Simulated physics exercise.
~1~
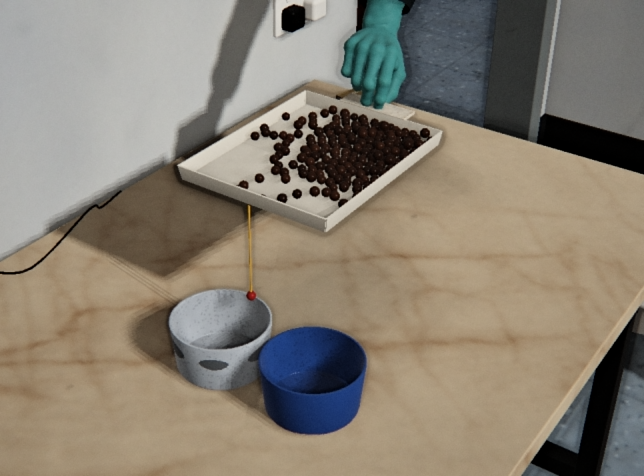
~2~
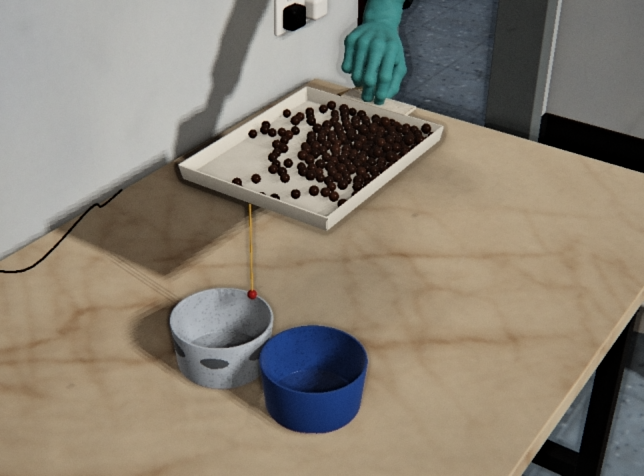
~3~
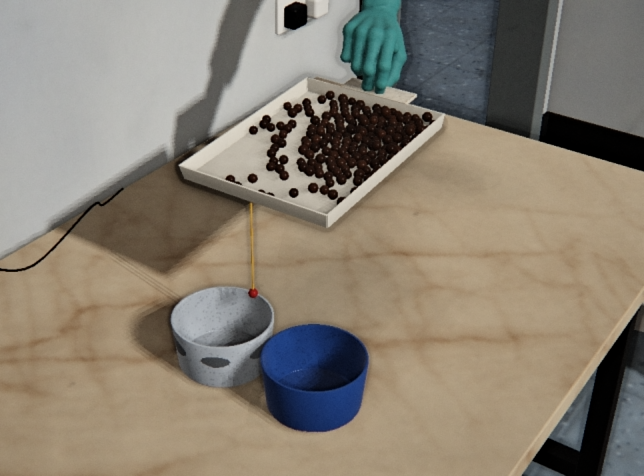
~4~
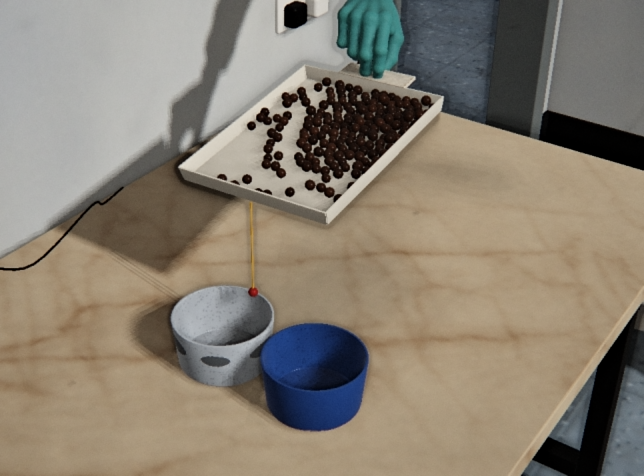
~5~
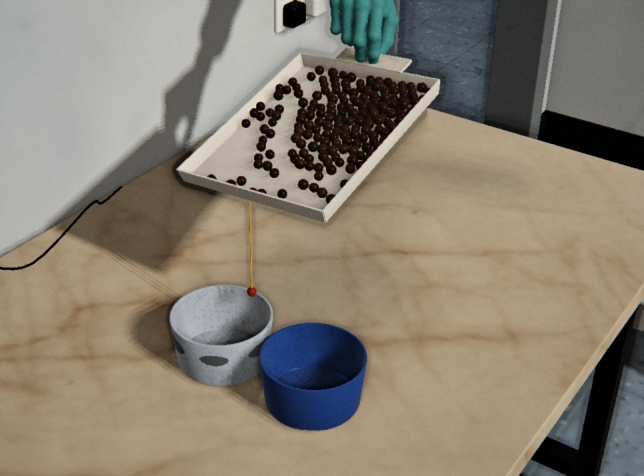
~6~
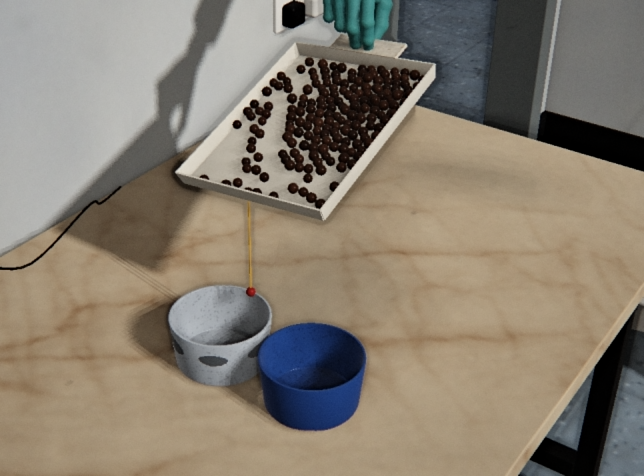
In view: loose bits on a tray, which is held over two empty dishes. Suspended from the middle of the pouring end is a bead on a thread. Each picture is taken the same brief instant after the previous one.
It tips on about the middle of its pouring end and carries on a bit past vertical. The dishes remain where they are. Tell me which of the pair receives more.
The left-hand one receives more.
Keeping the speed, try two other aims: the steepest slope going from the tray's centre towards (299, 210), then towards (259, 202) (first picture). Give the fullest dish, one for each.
Try 1: The right-side dish; try 2: The left-side dish.
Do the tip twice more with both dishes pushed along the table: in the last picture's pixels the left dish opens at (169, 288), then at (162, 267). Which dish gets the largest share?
Place 1 - the dish at left; place 2 - the dish at left.
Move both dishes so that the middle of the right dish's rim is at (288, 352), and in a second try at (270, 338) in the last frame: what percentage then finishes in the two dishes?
Near 60 and 90 percent respectively.
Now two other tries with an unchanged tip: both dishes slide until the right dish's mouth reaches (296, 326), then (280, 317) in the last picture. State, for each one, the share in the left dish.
Trial 1 around 50 percent, trial 2 around 60 percent.
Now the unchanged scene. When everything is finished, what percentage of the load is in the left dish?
About 40 per cent.
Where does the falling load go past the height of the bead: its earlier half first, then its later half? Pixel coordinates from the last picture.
The leading part at (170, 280), the rest of it at (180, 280).
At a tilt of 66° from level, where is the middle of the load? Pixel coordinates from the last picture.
Near (213, 182).
Soon after the last picture, tray tipped steeply; about two thirds on the tray; a small part in the left dish; a small part outside both; about a quarter in the air.
A little later, tray tipped past a quarter turn; a small part on the tray; about a third in the left dish; about half outside both; a small part in the air.
Later still, tray tipped past a quarter turn; about a third in the left dish; about two thirds outside both.
By the end, tray tipped past a quarter turn; none in the right dish; about a third in the left dish; about two thirds outside both.
